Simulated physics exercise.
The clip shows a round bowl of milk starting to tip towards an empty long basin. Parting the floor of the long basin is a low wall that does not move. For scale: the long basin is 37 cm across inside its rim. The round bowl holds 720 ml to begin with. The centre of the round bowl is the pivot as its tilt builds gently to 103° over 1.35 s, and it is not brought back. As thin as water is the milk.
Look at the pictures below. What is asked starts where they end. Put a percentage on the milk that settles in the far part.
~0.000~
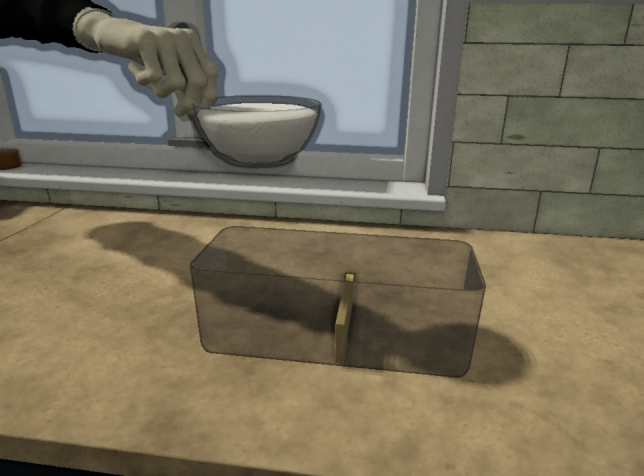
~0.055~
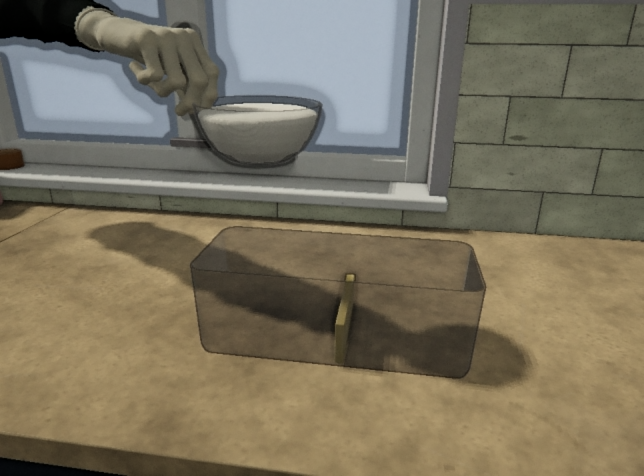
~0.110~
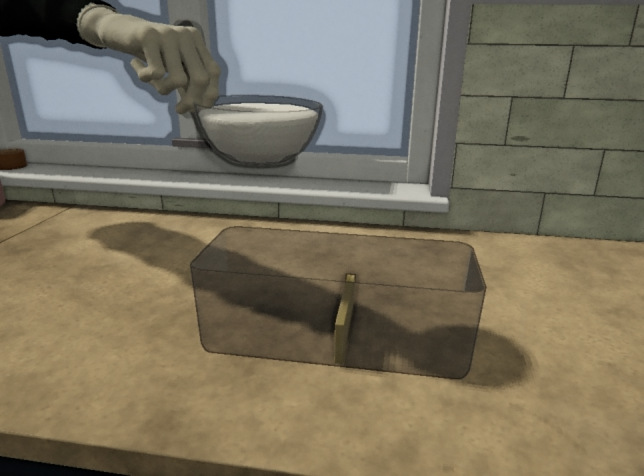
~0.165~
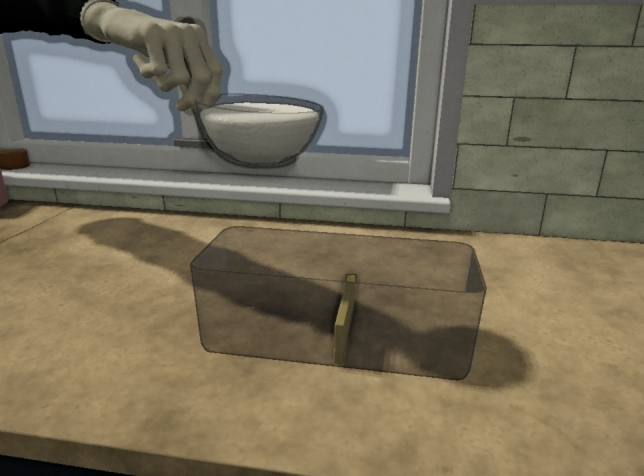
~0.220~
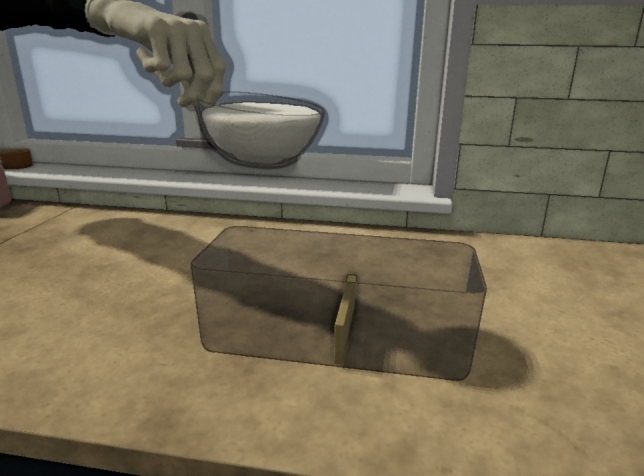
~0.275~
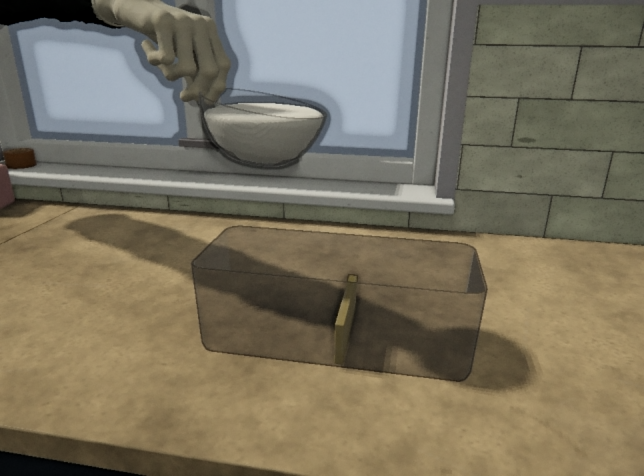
Roughly 82 per cent ends up there.
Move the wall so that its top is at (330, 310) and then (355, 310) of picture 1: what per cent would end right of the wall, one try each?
The first try gives 90 percent and the second 75 percent.
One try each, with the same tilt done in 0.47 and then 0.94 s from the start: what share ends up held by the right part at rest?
Result: 60 per cent, then 75 per cent.
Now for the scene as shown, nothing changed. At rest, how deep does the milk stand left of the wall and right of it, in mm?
Left 4 mm, right 26 mm.
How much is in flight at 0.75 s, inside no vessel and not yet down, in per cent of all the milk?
It comes to roughly 36 per cent.
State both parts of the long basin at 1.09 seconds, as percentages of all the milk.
Near 10 on the left, 80 on the right.
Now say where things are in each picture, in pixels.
Tilt 0°; pouring edge (320, 106); surface from (203, 109) to (318, 113); the long basin's rim runs from (208, 247) to (477, 266); the wall's top is at (346, 298), in the first picture.
Tilt 0°; pouring edge (320, 107); surface from (203, 109) to (319, 114), in the second picture.
Tilt 2°; pouring edge (321, 109); surface from (205, 109) to (318, 114), in the third picture.
Tilt 4°; pouring edge (322, 111); surface from (206, 109) to (320, 115), in the fourth picture.
Tilt 7°; pouring edge (323, 114); surface from (209, 108) to (320, 115), in the fifth picture.
Tilt 10°; pouring edge (325, 118); surface from (211, 109) to (323, 116), in the sixth picture.
After 0.75 s the tilt is 60° and 42 per cent is still to pour, 2 is left of the wall and 20 right of it.
After 1.09 s the tilt is 94° and 2 per cent is still to pour, 10 is left of the wall and 81 right of it.
After 1.46 s the tilt is 103° and 0 per cent is still to pour, 17 is left of the wall and 82 right of it.
After 1.85 s the tilt is 103° and 0 per cent is still to pour, 17 is left of the wall and 82 right of it.
In the end 17 per cent lies left of the wall, 82 right of it and 1 outside.
